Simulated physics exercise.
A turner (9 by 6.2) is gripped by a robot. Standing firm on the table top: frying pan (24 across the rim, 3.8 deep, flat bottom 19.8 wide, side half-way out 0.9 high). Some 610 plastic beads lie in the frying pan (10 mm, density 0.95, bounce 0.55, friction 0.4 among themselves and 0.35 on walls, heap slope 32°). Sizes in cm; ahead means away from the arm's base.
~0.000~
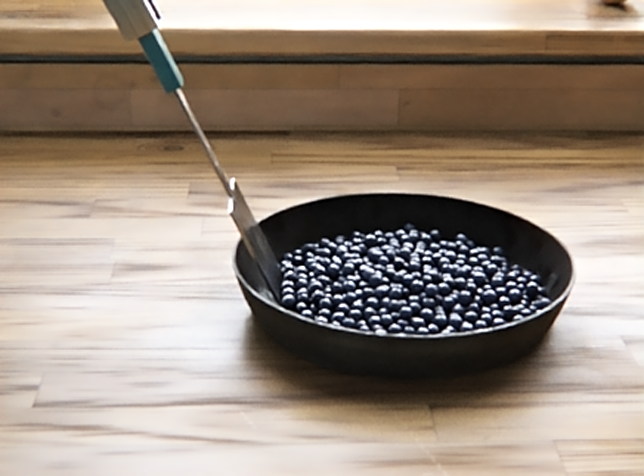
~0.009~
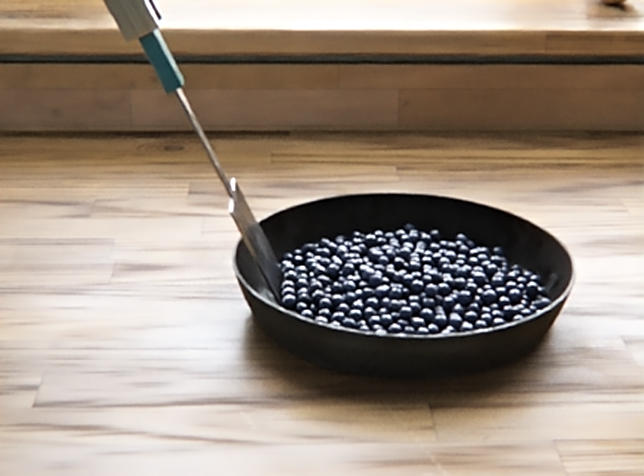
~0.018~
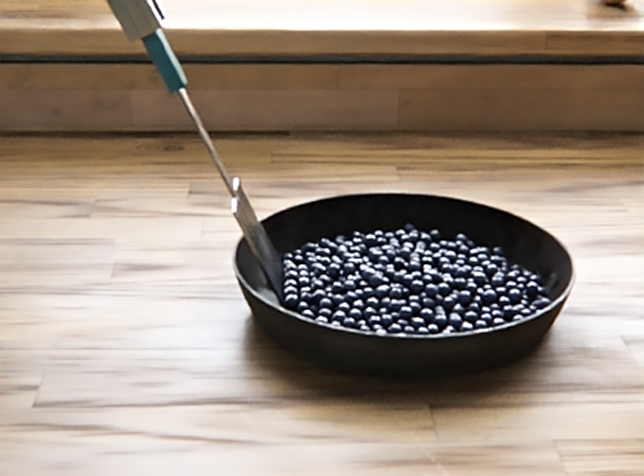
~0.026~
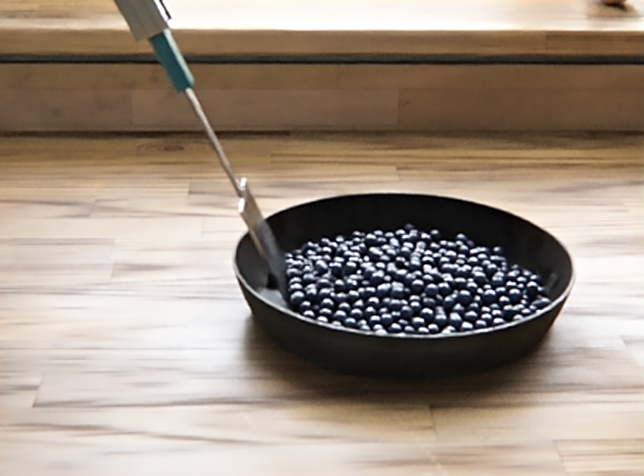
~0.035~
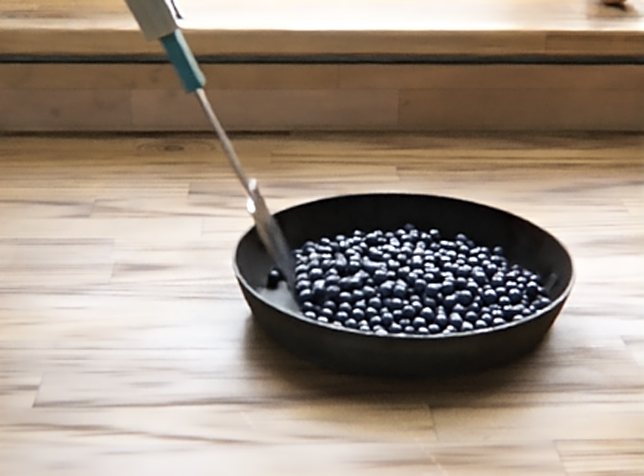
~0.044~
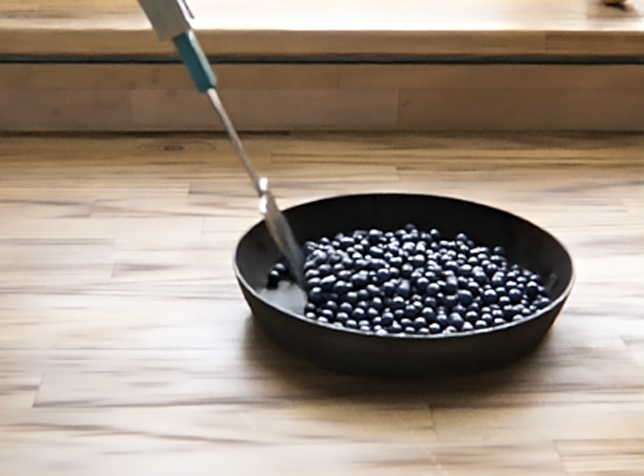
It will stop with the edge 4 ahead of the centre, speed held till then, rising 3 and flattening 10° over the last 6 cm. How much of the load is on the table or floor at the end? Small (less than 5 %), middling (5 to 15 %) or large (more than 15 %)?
Answer: Small; less than 5 % of the plastic beads finish on the table or floor.
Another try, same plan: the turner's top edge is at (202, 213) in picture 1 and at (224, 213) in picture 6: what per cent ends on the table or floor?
Some 0 per cent.
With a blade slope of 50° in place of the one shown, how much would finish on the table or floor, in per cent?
In that case some 5 per cent.
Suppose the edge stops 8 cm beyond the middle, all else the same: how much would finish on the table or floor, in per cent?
It would be near 10 per cent.
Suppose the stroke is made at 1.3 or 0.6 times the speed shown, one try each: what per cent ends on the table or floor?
About 10 and 0 per cent.
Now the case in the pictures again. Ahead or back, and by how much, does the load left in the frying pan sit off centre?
About 3.0 cm ahead.
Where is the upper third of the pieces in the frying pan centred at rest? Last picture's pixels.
Around (497, 279).
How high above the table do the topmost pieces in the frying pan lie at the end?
Roughly 4.5 cm.
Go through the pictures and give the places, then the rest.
Turner top edge at (231, 195), sloping 65°; upper third of the load around (401, 284), from x 275 to 545, top at y 230; 611 in the frying pan, in the first picture.
Turner top edge at (232, 195), sloping 65°; upper third of the load around (401, 284), from x 275 to 545, top at y 230, in the second picture.
Turner top edge at (235, 195), sloping 65°; upper third of the load around (399, 283), from x 275 to 545, top at y 230, in the third picture.
Turner top edge at (241, 194), sloping 65°; upper third of the load around (397, 282), from x 275 to 545, top at y 230, in the fourth picture.
Turner top edge at (251, 194), sloping 65°; upper third of the load around (396, 280), from x 275 to 545, top at y 230, in the fifth picture.
Turner top edge at (263, 194), sloping 65°; upper third of the load around (397, 279), from x 275 to 545, top at y 230; 611 in the frying pan, in the sixth picture.
After 0.08 s, sloping 65°, highest piece 5 above the table; 611 in the frying pan.
After 0.12 s, sloping 61°, highest piece 6 above the table; 611 in the frying pan.
After 0.34 s, sloping 55°, highest piece 4 above the table; 595 in the frying pan, 15 on the table or floor, 1 on the blade or in flight.
After 1.39 s, sloping 55°, highest piece 4 above the table; 595 in the frying pan, 16 on the table or floor.
At rest, 595 in the frying pan, 16 on the table or floor. That is 3 % on the table or floor.
